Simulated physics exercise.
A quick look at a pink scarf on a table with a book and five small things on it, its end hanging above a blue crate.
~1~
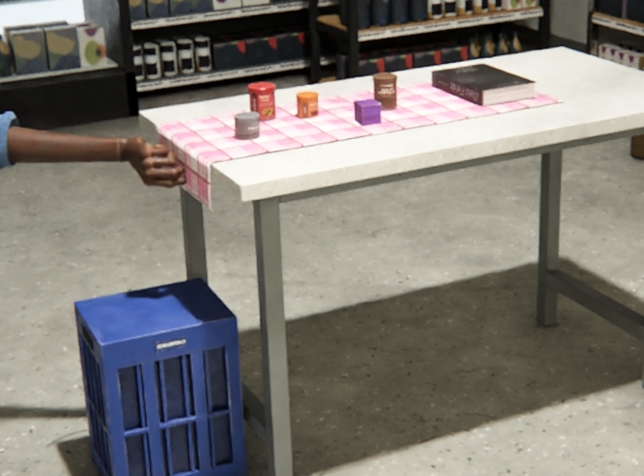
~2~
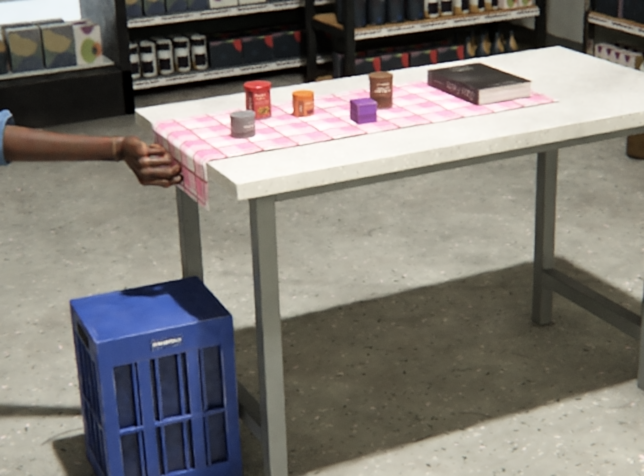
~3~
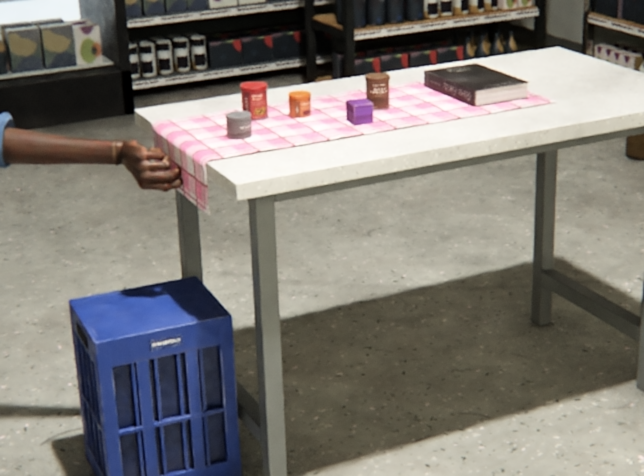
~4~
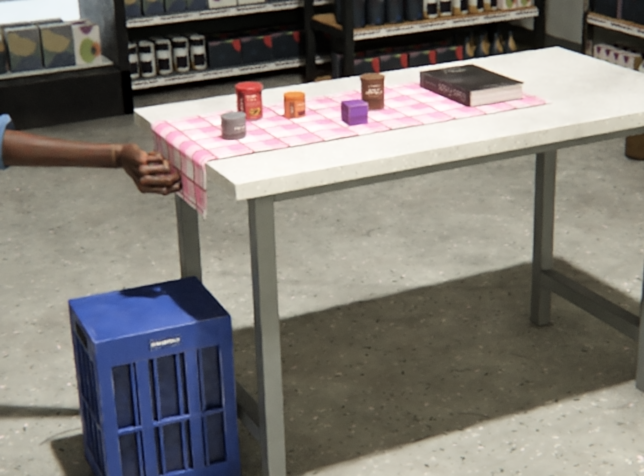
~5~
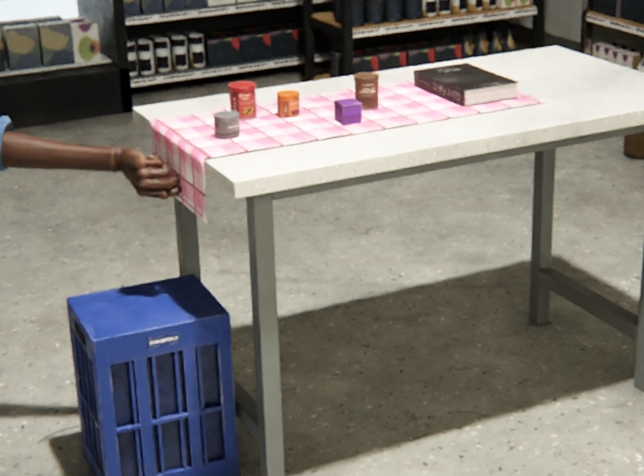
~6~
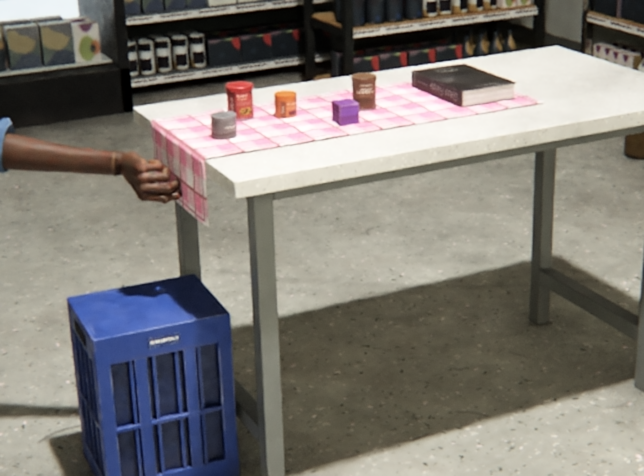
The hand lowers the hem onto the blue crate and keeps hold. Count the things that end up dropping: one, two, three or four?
The number that drops is two.
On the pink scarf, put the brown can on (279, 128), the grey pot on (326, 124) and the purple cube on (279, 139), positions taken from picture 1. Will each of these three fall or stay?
Fate of the brown can: It goes; fate of the grey pot: It stays; fate of the purple cube: It goes.
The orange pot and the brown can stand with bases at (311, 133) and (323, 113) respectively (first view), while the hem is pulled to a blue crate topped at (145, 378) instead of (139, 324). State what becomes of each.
Observed: Orange pot departs; brown can departs.
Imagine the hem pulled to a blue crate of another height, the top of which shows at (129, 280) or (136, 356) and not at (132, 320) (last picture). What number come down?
We'd see 1, then 3.
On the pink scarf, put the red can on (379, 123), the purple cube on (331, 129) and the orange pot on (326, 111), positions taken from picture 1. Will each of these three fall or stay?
Red can stays, purple cube stays, orange pot stays.
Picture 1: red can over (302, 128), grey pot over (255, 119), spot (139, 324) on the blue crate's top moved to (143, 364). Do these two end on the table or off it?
The red can goes over, the grey pot drops off.
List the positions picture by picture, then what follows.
In the first frame, hem (213, 212); grey pot (247, 115); red can (262, 86); orange pot (307, 94); purple cube (367, 102); brown can (385, 76); top of the crate (140, 324).
In the second frame, hem (209, 211); grey pot (242, 113).
In the third frame, hem (210, 214); red can (254, 85).
In the fourth frame, hem (206, 219); orange pot (294, 94); top of the crate (134, 323).
In the fifth frame, hem (208, 223); purple cube (348, 101).
In the sixth frame, hem (209, 227); grey pot (223, 114); red can (239, 85); orange pot (285, 93); purple cube (345, 102); brown can (364, 76).
A little later, hem near (182, 262); grey pot gone.
Next, hem on the crate; grey pot and red can gone.
When it is over, hem on the crate; grey pot and red can gone. The answer is two.
